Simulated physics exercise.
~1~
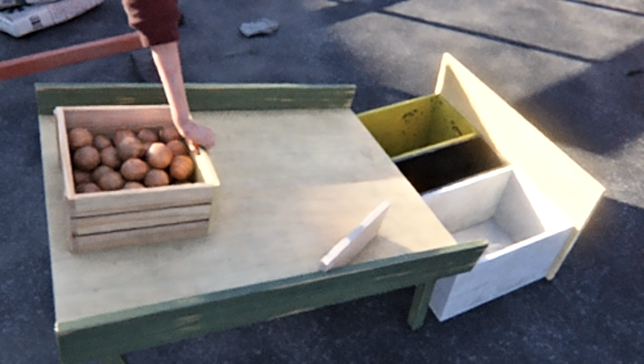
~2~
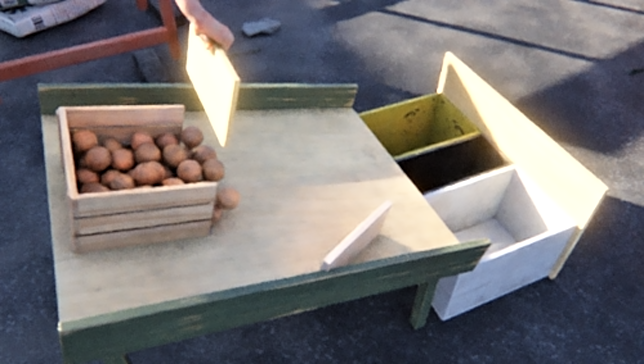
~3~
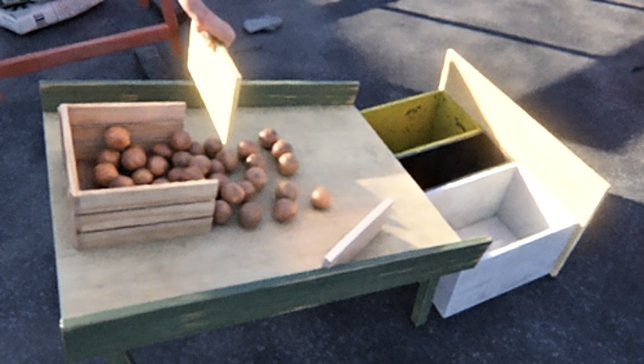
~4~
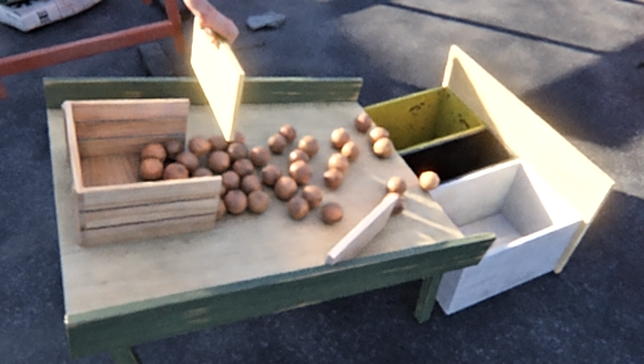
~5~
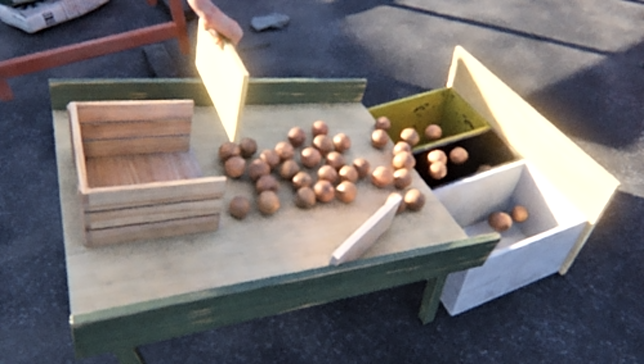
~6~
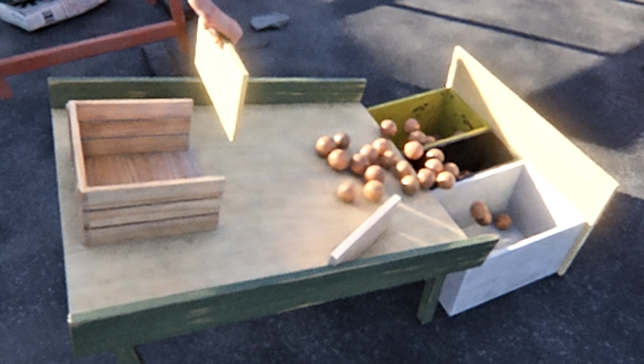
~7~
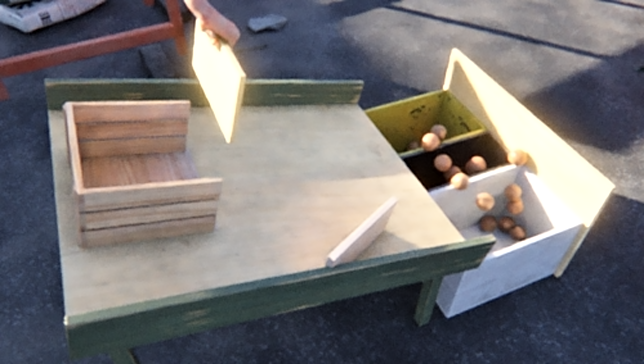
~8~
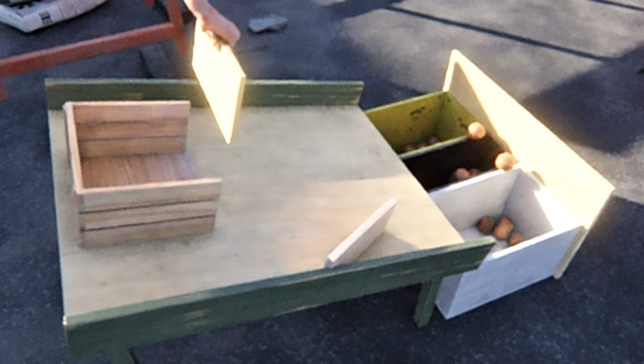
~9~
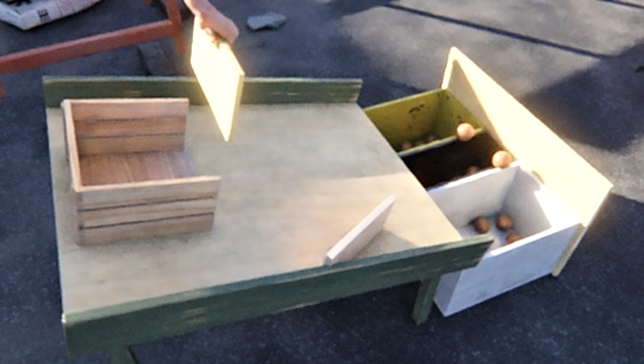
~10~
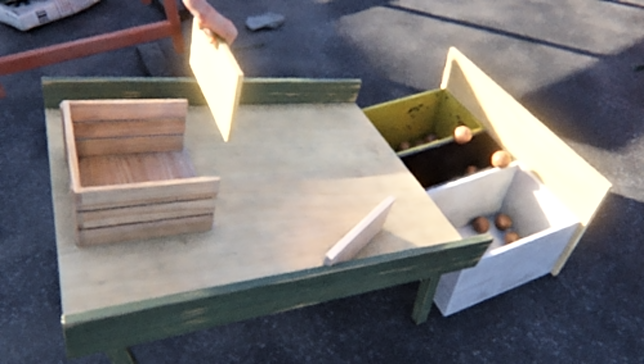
We see a hand lift a panel from a wooden pen of brown balls, which spill rightward down a walled table past an angled board and drop into yellow, black and white containers, leaving pen and table empty, with some balls visible in the containers.
